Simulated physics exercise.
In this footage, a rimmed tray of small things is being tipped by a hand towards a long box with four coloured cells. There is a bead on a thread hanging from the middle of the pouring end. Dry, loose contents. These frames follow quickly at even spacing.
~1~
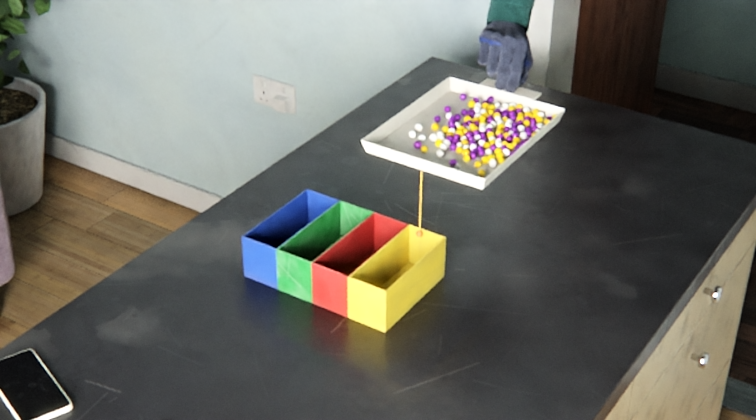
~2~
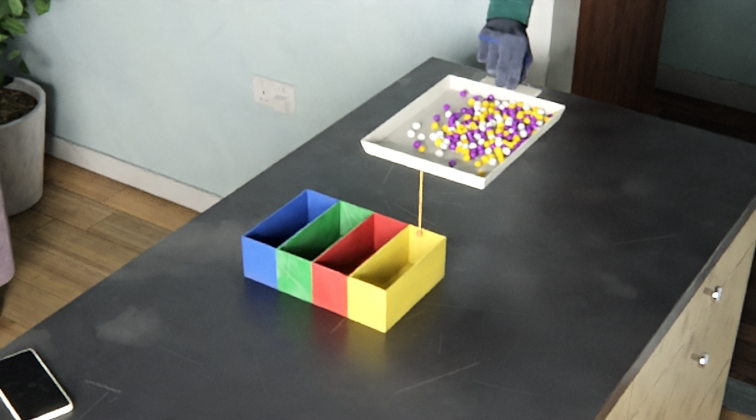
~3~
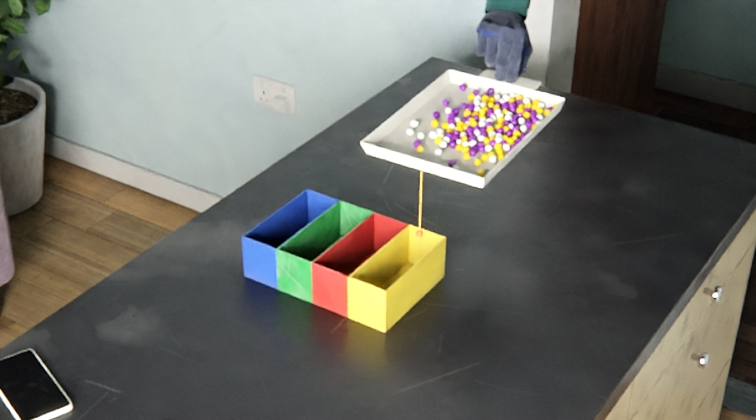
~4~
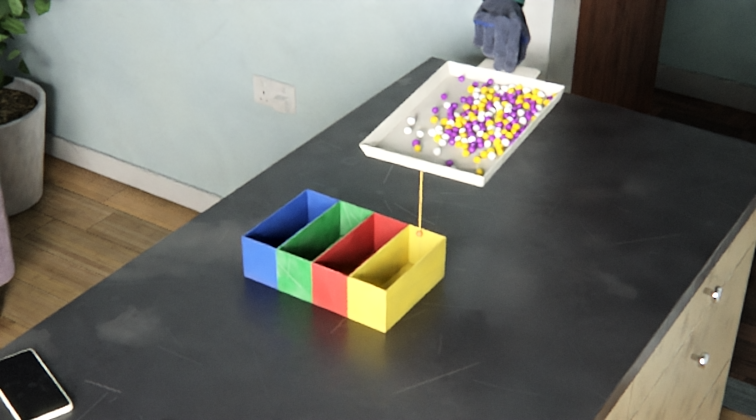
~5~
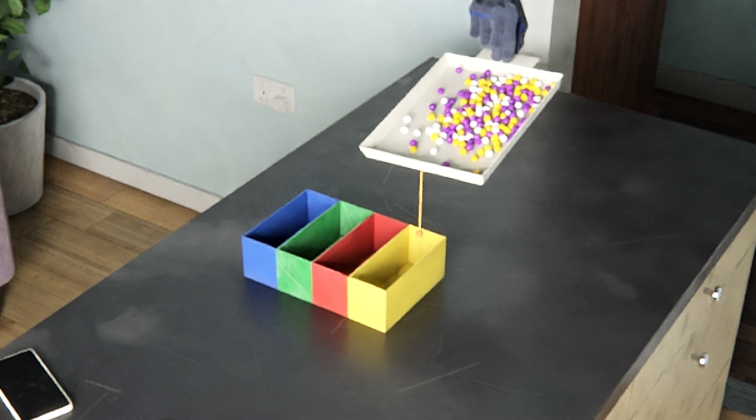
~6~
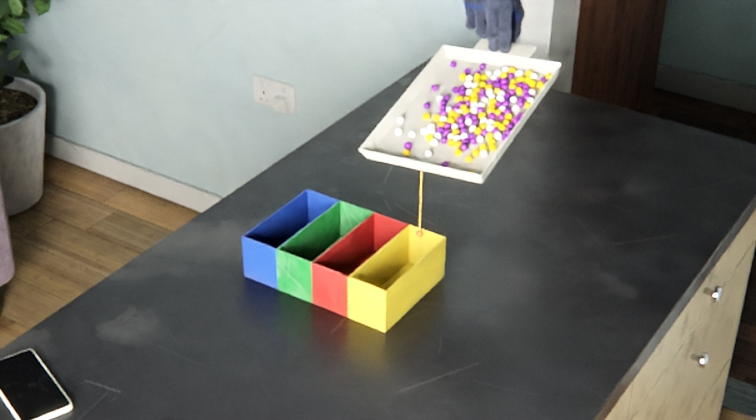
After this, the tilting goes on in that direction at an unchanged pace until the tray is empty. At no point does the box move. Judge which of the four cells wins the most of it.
Most goes to the red cell.
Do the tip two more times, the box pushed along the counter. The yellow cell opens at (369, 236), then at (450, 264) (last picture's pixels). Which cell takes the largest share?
First try: Yellow; second try: The green one.
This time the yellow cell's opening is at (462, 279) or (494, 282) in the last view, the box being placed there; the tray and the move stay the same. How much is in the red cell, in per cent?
Roughly 0 per cent, and 0 per cent.
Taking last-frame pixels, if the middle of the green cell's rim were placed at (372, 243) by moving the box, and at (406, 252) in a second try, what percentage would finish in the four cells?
First placement near 100 percent, second near 70 percent.
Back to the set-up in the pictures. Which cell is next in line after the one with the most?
Next after the leader comes that green cell.
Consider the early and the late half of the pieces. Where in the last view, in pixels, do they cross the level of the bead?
I'd place the first part at (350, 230) and the rest at (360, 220).
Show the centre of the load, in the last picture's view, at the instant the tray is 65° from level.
Near the pixel (384, 165).
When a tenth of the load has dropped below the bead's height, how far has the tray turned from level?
It is at around 55 degrees.
Shortly afterwards, tray tipped steeply; near two thirds on the tray; near a quarter in the red cell; a little in the green cell; only a few in the yellow cell; a little falling or outside the box.
Next, tray tipped past a quarter turn; near two thirds in the red cell; near a quarter in the green cell; a little in the yellow cell; only a few in the blue cell; only a few falling or outside the box.
Some moments later, tray tipped past a quarter turn; near two thirds in the red cell; near a quarter in the green cell; a little in the yellow cell; only a few in the blue cell; only a few falling or outside the box.
In the end, tray tipped past a quarter turn; near two thirds in the red cell; near a quarter in the green cell; a little in the yellow cell; only a few in the blue cell; only a few outside the box.
